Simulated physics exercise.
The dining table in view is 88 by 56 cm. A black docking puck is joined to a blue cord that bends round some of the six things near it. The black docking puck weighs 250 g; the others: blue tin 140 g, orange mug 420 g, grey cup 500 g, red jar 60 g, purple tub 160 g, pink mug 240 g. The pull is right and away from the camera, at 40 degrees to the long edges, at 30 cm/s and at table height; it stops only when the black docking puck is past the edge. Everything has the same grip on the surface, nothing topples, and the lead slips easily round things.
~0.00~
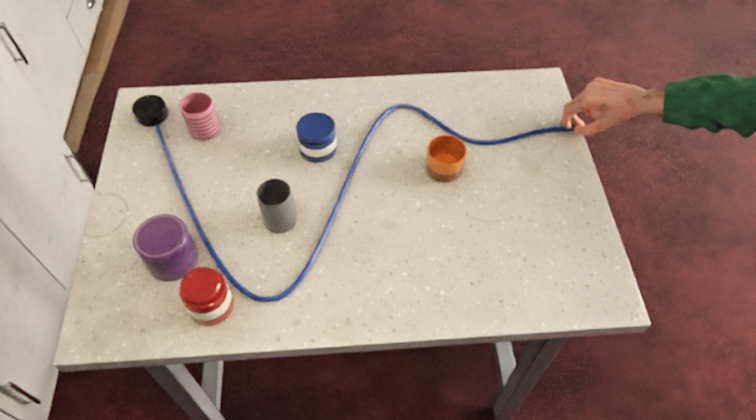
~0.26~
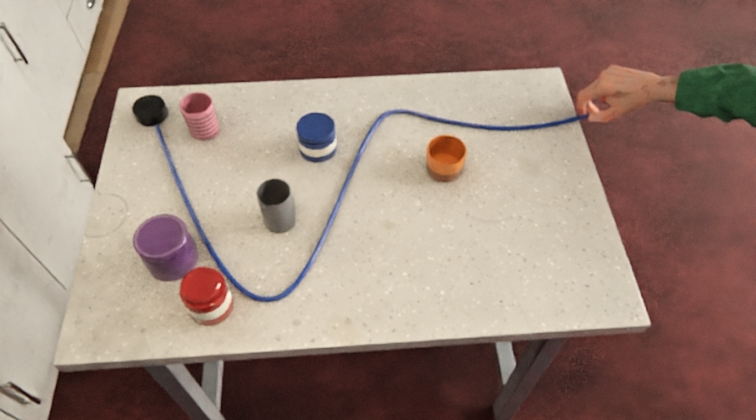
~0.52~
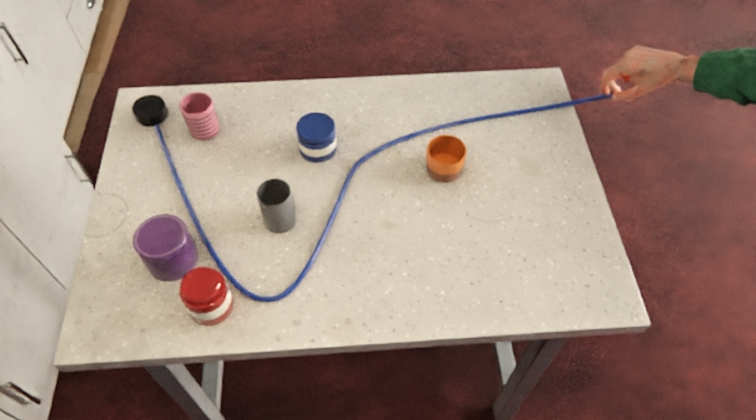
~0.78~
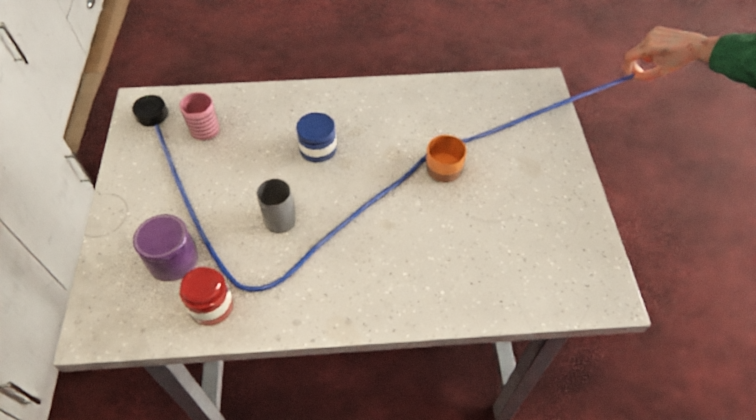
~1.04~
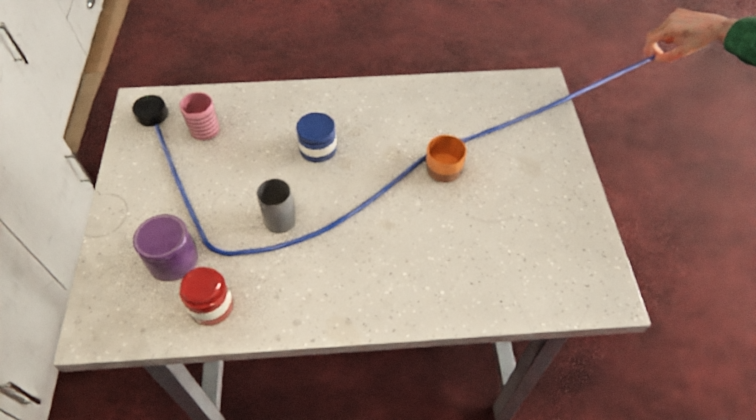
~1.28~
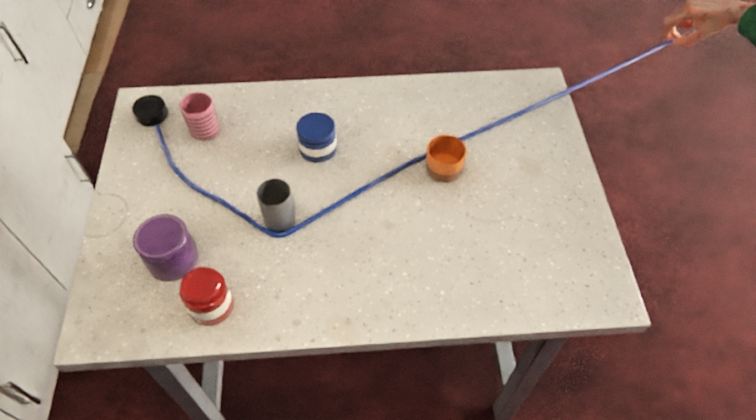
A blue cord winds across a pale speckled table, seen from above in a room with a dark red floor and white cabinets at left. It runs from a black puck beside a pink mug at the back left, among a blue tin, orange mug, central grey cup, purple tub and red jar. A green-sleeved hand pulls it right and away, straightening its curves until it bends around the grey cup and touches the orange mug, while the camera stays still.
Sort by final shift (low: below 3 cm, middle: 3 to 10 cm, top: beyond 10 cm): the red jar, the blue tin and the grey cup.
In order: The red jar hardly moves; the blue tin stays in the low band; the grey cup slides into the middle band.
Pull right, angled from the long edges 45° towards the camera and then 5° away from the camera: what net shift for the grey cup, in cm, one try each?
In turn about 4 cm, 5 cm.
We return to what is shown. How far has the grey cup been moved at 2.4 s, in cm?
About 3 cm.
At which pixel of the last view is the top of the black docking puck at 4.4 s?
Near (504, 84).
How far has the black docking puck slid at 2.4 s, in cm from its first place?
Some 30 cm.
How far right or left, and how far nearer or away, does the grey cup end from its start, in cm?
Some 2 cm right, 5 cm away.
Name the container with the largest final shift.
It is the grey cup.
By 2.4 s the black docking puck has slid 30 cm, and the shifts are, grey cup 3 cm.
By 3.4 s the black docking puck has slid 48 cm, and the shifts are, grey cup 6 cm.
By 4.4 s the black docking puck has slid 67 cm, and the shifts are, grey cup 6 cm.
By 5.1 s the black docking puck is off the top, and the shifts are, grey cup 6 cm at (290, 165), blue tin 0 cm at (316, 126), red jar 0 cm at (200, 284).
